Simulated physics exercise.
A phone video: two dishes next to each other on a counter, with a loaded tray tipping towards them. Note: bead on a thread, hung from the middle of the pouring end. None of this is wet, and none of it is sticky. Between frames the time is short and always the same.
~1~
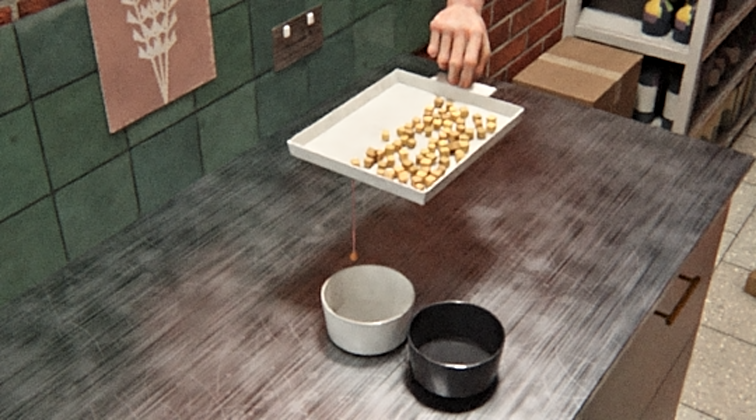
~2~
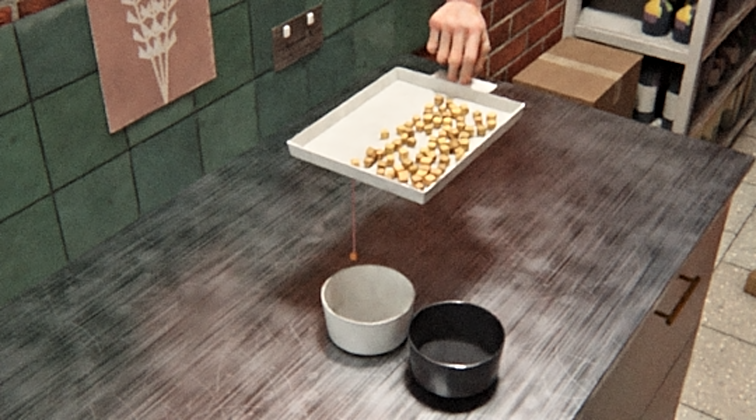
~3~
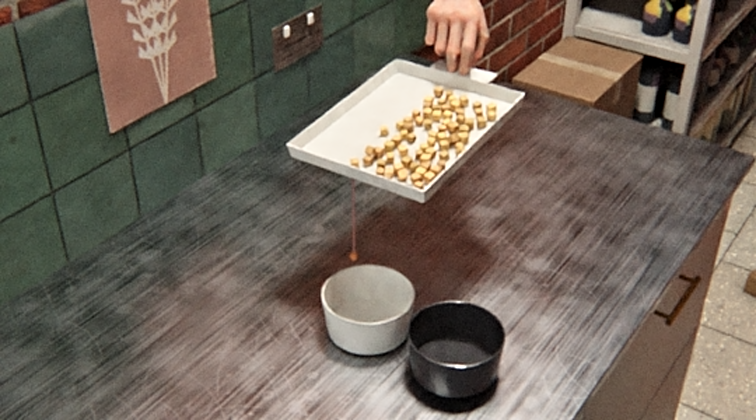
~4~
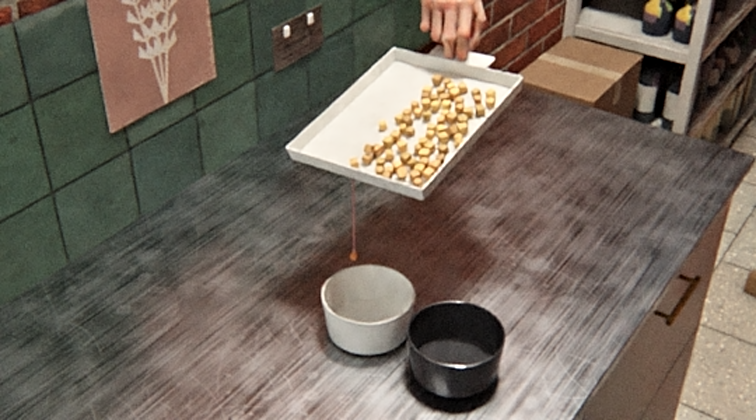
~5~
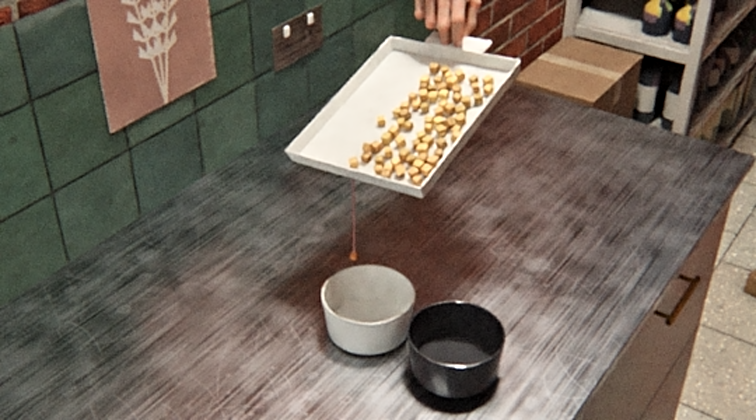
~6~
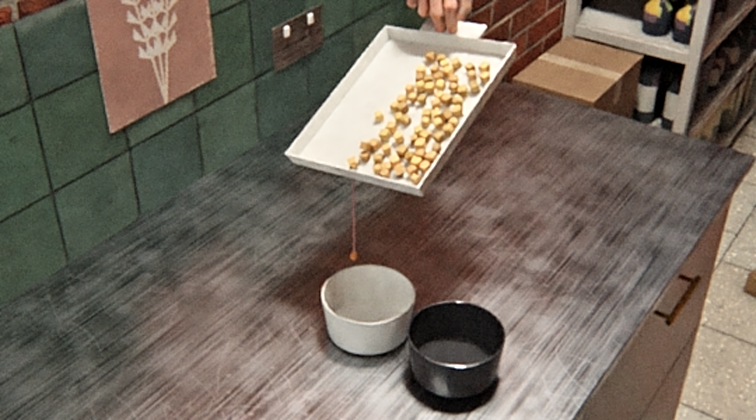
A hand gradually raised the far end of a white tray of small wooden cubes, tilting it toward its lower left corner above two bowls, while the cubes stayed bunched toward the right side.
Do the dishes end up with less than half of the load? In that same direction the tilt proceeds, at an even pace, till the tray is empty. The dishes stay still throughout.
Yes, they get under half.
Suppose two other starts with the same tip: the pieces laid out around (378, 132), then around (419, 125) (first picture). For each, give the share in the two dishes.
Close to 0 %, followed by close to 10 %.
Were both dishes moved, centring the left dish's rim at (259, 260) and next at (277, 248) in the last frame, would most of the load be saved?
For the earlier try a larger portion is kept, for the later one a larger portion.
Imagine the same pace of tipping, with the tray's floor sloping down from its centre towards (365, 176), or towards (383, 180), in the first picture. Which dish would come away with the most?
Result of try 1 is the left side, of try 2 the left side.
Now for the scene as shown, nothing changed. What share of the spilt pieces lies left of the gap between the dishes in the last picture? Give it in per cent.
Share on the left: Near 100 %.
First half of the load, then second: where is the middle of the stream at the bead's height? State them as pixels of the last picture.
Early half: (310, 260); late half: (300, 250).
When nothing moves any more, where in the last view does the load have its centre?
At about (287, 304), give or take.
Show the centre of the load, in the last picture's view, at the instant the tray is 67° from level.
In the last view, the load is centred near (338, 147).
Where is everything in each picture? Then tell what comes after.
The first frame shows corners of the pouring end at (291, 141) and (424, 191), level; middle of the load at (433, 143), small wooden cubes; left dish at (341, 333); right dish at (430, 375); bead on its thread at (354, 256).
The second frame shows corners of the pouring end at (291, 142) and (424, 190), level; middle of the load at (433, 141).
The third frame shows corners of the pouring end at (290, 144) and (423, 189), tipped barely, lowest at the left corner; middle of the load at (432, 136).
The fourth frame shows corners of the pouring end at (289, 147) and (421, 188), tipped a little, lowest at the left corner; middle of the load at (431, 129).
The fifth frame shows corners of the pouring end at (289, 149) and (419, 186), tipped clearly, lowest at the left corner; middle of the load at (429, 121).
The sixth frame shows corners of the pouring end at (288, 152) and (417, 185), tipped clearly, lowest at the left corner; middle of the load at (427, 114); left dish at (341, 333); right dish at (430, 375).
Soon, tray tipped steeply; all on the tray.
A while on, tray tipped past a quarter turn; most on the tray; a stray few in the left dish; about a quarter outside both; a stray few in the air.
Towards the end, tray tipped past a quarter turn; a small part in the left dish; nearly all outside both.
Finally, tray tipped past a quarter turn; none in the right dish; a small part in the left dish; nearly all outside both.
